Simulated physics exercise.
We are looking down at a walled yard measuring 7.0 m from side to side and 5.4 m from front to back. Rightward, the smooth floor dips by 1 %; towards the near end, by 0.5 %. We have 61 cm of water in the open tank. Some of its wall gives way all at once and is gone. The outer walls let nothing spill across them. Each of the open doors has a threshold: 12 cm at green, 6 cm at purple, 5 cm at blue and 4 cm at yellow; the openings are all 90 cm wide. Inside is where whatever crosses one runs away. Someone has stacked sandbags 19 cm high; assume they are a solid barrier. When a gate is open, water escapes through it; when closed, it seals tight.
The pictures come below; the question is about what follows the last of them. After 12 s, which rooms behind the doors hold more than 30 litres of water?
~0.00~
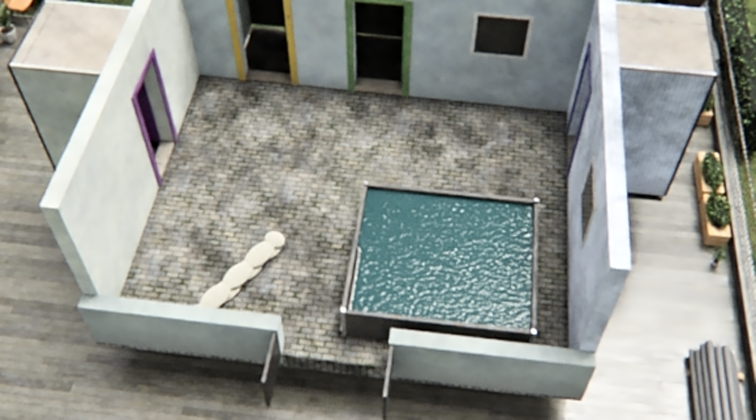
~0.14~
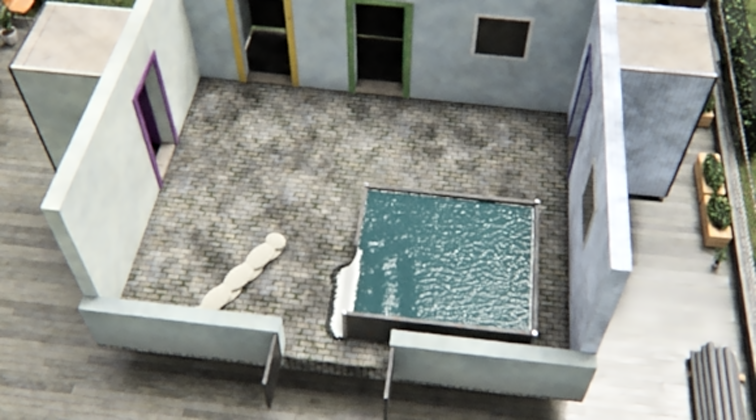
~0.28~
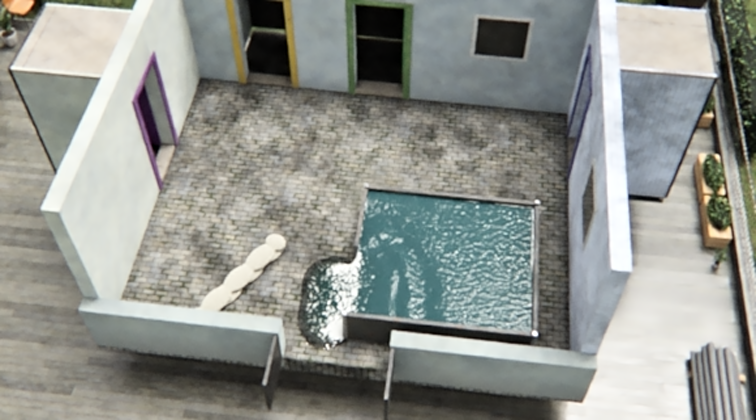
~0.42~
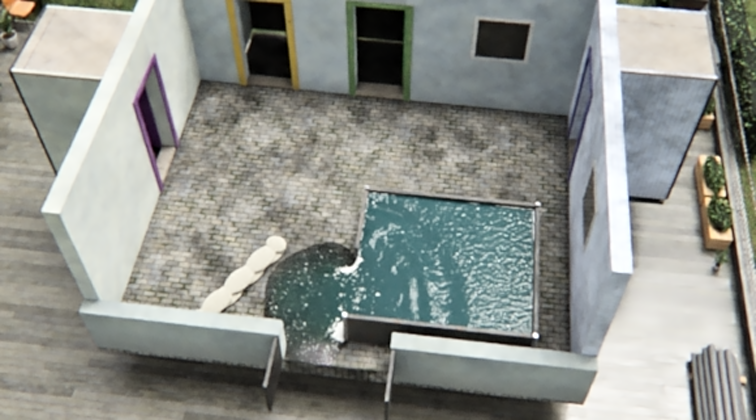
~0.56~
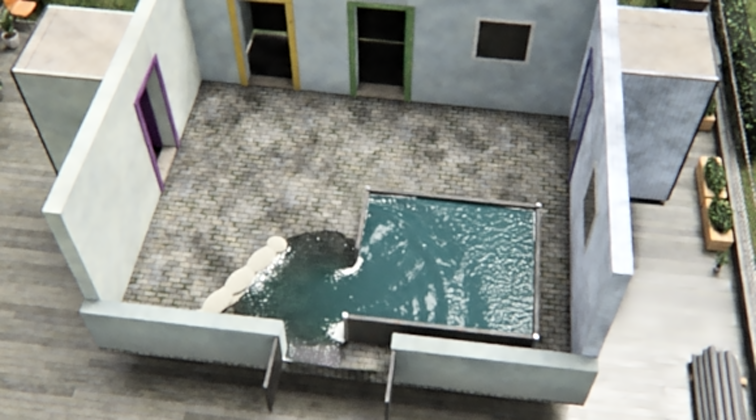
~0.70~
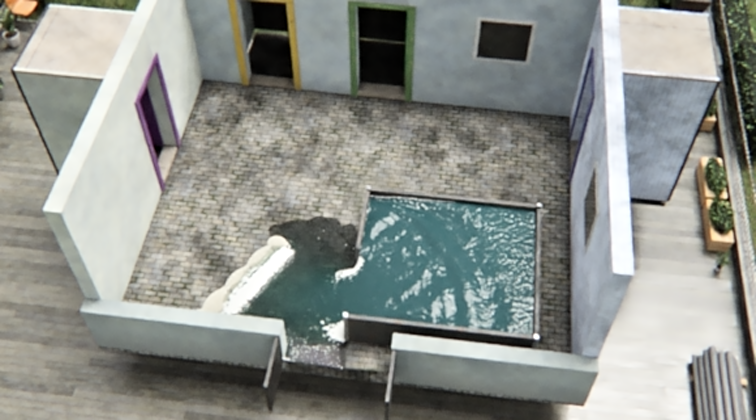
Green door: Short. Purple door: Short. Blue door: Surplus. Yellow door: Surplus.
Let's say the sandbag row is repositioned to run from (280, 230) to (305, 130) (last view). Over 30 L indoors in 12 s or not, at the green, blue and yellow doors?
Green within the limit, blue beyond the limit, yellow beyond the limit.
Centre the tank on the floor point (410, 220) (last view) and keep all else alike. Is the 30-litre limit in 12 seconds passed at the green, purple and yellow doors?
Green: Within limit; purple: Beyond limit; yellow: Beyond limit.
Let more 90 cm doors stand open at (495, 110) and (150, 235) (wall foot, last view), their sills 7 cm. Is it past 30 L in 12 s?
Well, the first one ends up on the low side, the second one on the high side.
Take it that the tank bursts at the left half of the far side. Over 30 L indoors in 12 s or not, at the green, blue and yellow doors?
Then: Green beyond it, blue beyond it, yellow beyond it.
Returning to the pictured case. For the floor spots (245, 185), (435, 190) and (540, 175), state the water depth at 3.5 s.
Roughly 3, 0, 0 cm.
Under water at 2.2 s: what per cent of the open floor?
I'd guess around 30 %.
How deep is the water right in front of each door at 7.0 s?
In centimetres, the green door has 14, the purple door 4, the blue door 2 and the yellow door 9.
After 1.4 s water covers 20 % of the floor and is deepest (50 cm) near (233, 328); green door not reached, purple door not reached, blue door not reached, yellow door not reached.
After 2.2 s water covers 30 % of the floor and is deepest (44 cm) near (224, 316); green door not reached, purple door not reached, blue door not reached, yellow door not reached.
After 3.5 s water covers 55 % of the floor and is deepest (34 cm) near (241, 298); green door not reached, purple door 9 cm at the sill, 0 L in, blue door not reached, yellow door not reached.
After 7.0 s water covers 75 % of the floor and is deepest (22 cm) near (242, 340); green door 14 cm at the sill, 2 L in, purple door 4 cm at the sill, 4 L in, blue door not reached, yellow door 9 cm at the sill, 61 L in.
After 12.0 s water covers 95 % of the floor and is deepest (16 cm) near (553, 378); green door 6 cm at the sill, 6 L in, purple door 6 cm at the sill, 4 L in, blue door 12 cm at the sill, 123 L in, yellow door 5 cm at the sill, 107 L in.
